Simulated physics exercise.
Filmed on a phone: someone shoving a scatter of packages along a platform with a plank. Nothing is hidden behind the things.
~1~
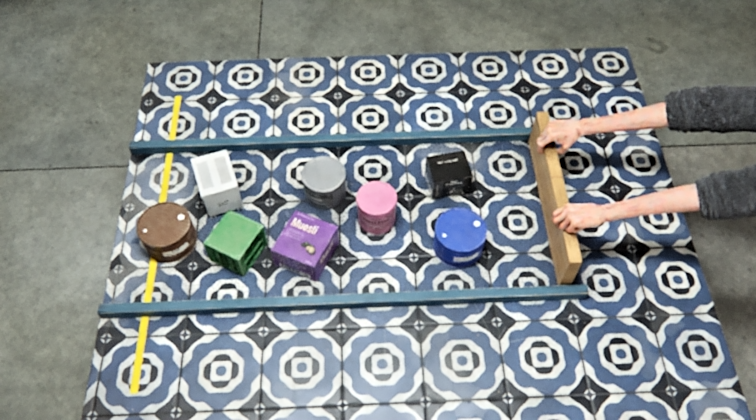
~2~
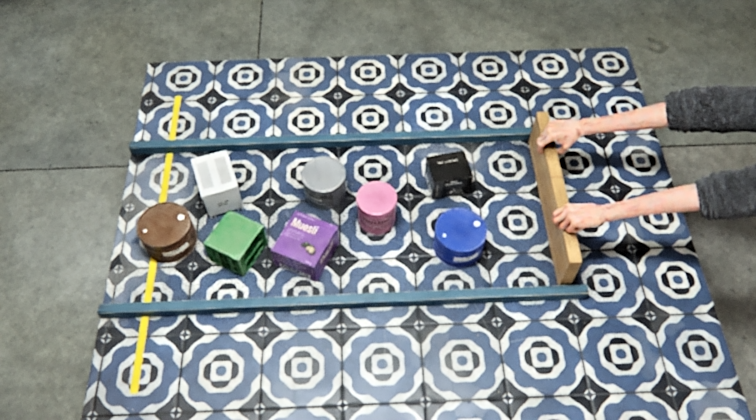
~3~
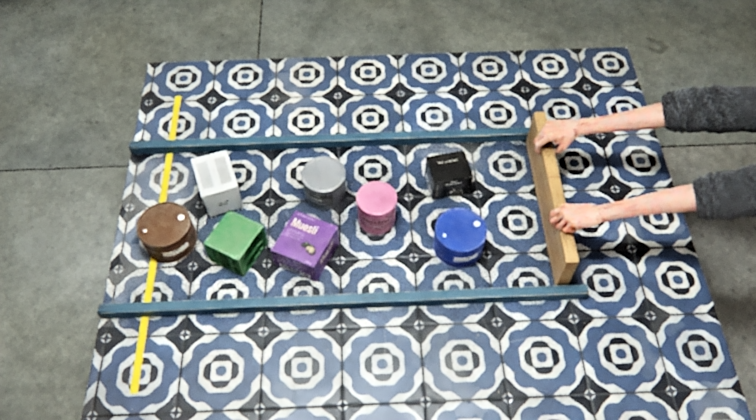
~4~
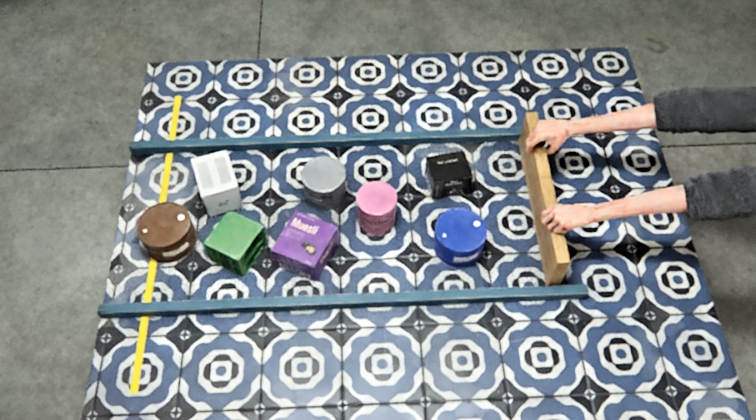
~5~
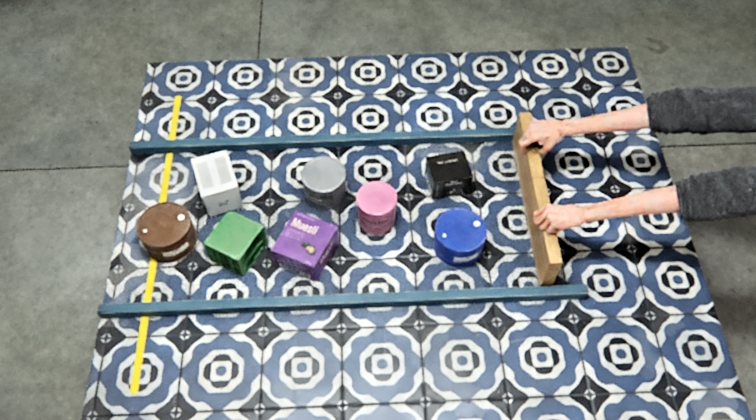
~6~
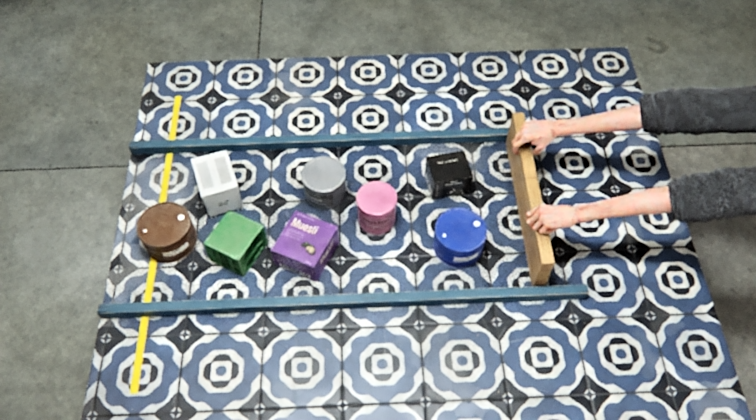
At the start, two hands grip a wooden plank at the right of a patterned tiled platform, with eight scattered packages between two dark rails. The hands slide the plank a short way left toward the blue canister and black box, while the packages stay in place.
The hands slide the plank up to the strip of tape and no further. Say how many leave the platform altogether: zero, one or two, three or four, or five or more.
In the end the number that fall off is five or more.
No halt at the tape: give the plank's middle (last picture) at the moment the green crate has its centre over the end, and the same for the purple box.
For the green crate at (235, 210), for the purple box at (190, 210).
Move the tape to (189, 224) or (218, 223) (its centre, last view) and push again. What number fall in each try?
It would be 3 and 3.
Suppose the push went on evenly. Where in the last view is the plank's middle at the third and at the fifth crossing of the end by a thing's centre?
Its middle is around (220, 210) and later (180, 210).
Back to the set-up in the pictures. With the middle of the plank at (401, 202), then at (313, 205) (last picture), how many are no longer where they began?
The counts are 3 and 8.
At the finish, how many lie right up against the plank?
In contact: 3.
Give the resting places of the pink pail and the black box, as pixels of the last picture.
The pink pail stops around (136, 211); the black box around (141, 183).
Early on, none off yet; brown canister at rest near (168, 232); white tote at rest near (218, 185); green crate at rest near (237, 243).
Finally, the number that fall off is five or more; lost, grey pail, purple box, green crate, white tote and brown canister.
